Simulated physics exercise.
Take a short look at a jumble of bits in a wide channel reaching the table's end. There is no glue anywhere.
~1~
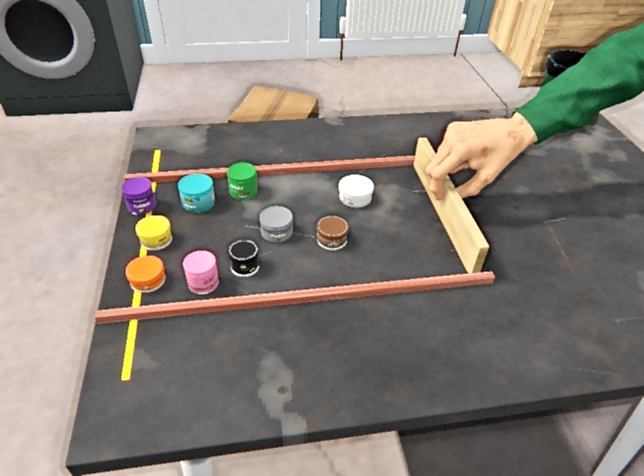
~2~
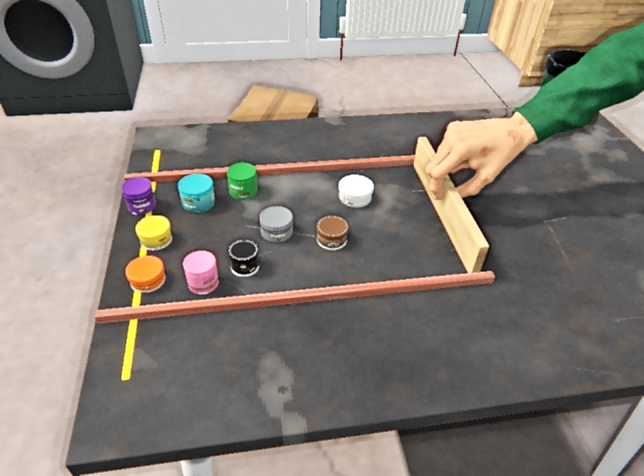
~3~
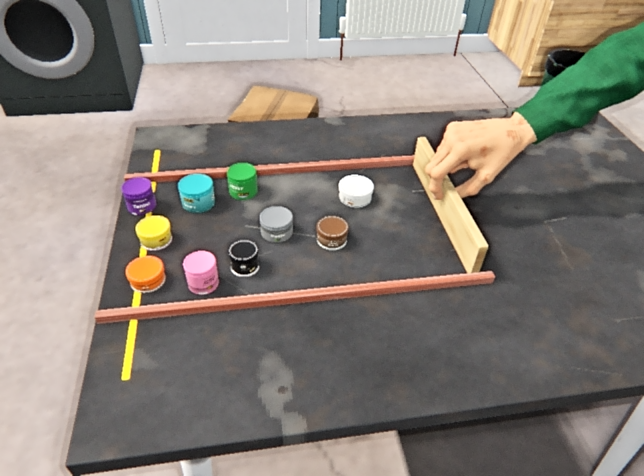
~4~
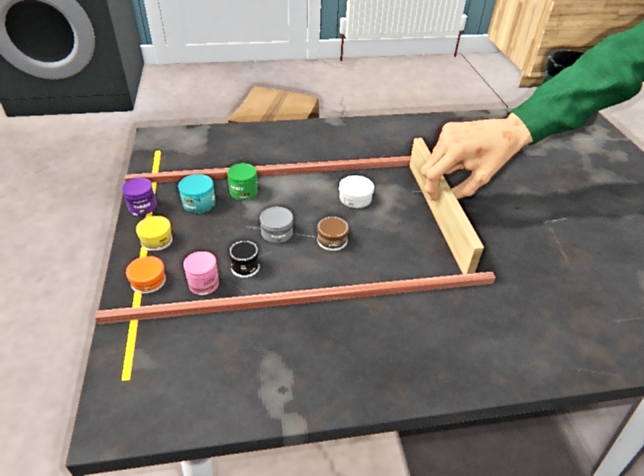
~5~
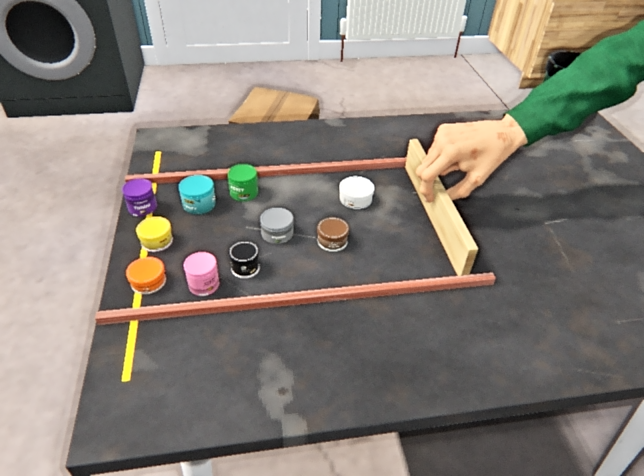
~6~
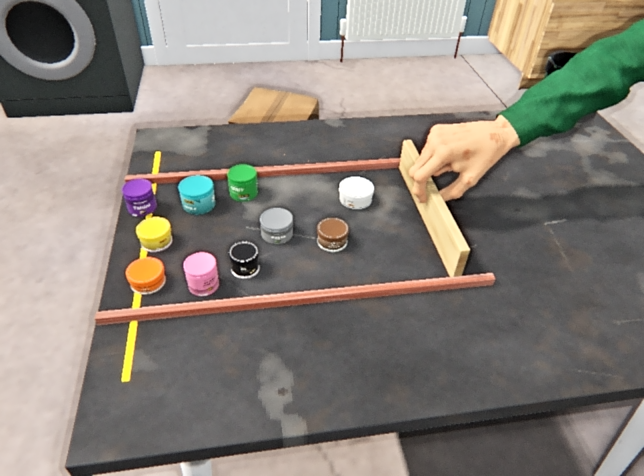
In a room with a washing machine and a radiator behind, a dark, scuffed tabletop is seen from above at an angle by a still camera. Purple, turquoise, green, yellow, orange, pink, black, grey, brown and white tubs sit between two reddish rails, the leftmost near a yellow strip. A green-sleeved hand at right holds a pale wooden board, then slides it slightly left, while the tubs stay still.
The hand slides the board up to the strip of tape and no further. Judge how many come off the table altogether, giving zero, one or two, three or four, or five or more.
Three or four leave.
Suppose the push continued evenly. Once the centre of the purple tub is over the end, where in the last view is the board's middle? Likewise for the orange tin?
Roughly at (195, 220) and roughly at (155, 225).
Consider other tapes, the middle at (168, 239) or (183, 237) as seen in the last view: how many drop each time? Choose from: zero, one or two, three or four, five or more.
1 or 2, then one or two.
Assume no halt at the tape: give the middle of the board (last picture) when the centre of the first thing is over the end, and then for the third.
Its centre point is roughly (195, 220) and later (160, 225).
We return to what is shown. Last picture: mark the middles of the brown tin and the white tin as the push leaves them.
About (125, 252), and the other about (130, 209).
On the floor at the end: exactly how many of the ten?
The total comes to 4.
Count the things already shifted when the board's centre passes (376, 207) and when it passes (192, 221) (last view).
Well, it's 1 at the first one and 10 at the second.
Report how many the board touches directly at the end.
It's touching 6 at the end.
A little later, none off yet; purple tub at rest near (140, 198); orange tin at rest near (147, 276); yellow pot at rest near (155, 235).
Next, none off yet; purple tub shifted about its own width near (123, 196); orange tin at rest near (141, 276); yellow pot moving near (150, 236).
When it is over, the number that fall off is three or four; down, turquoise tub, yellow pot, orange tin and purple tub.
